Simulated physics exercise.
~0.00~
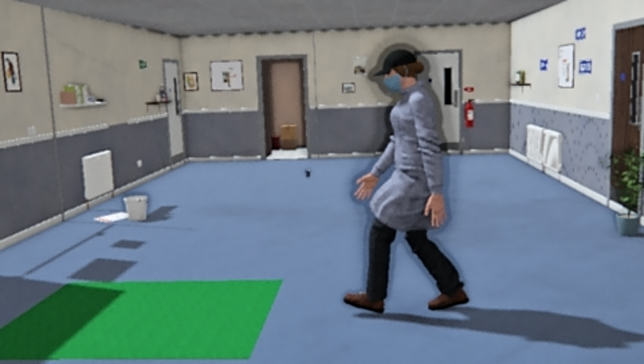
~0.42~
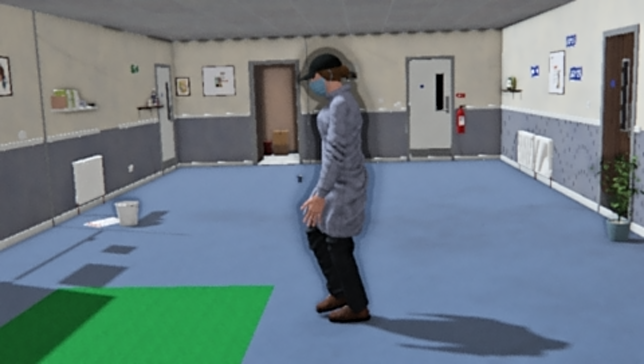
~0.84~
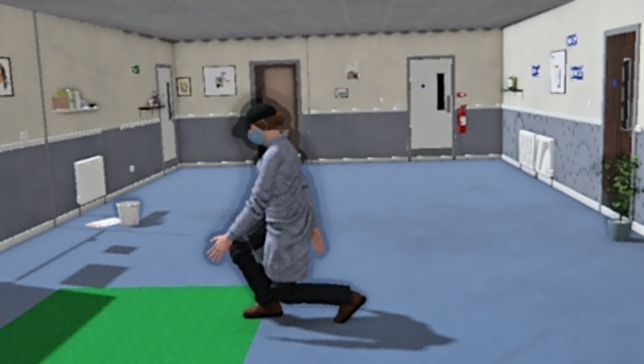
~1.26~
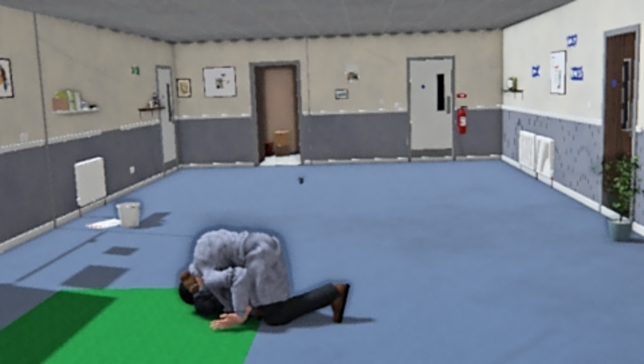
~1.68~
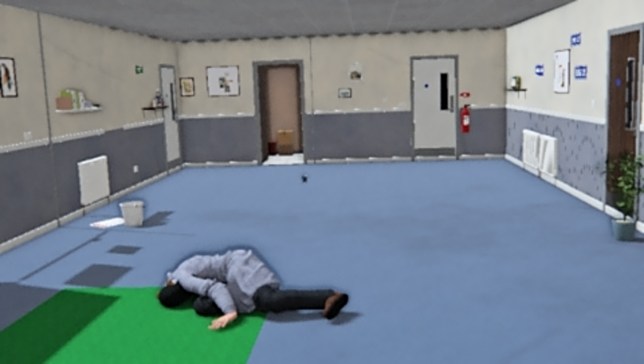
In a blue-floored room, a masked person walks left, sinks down and slumps across a green mat's edge.
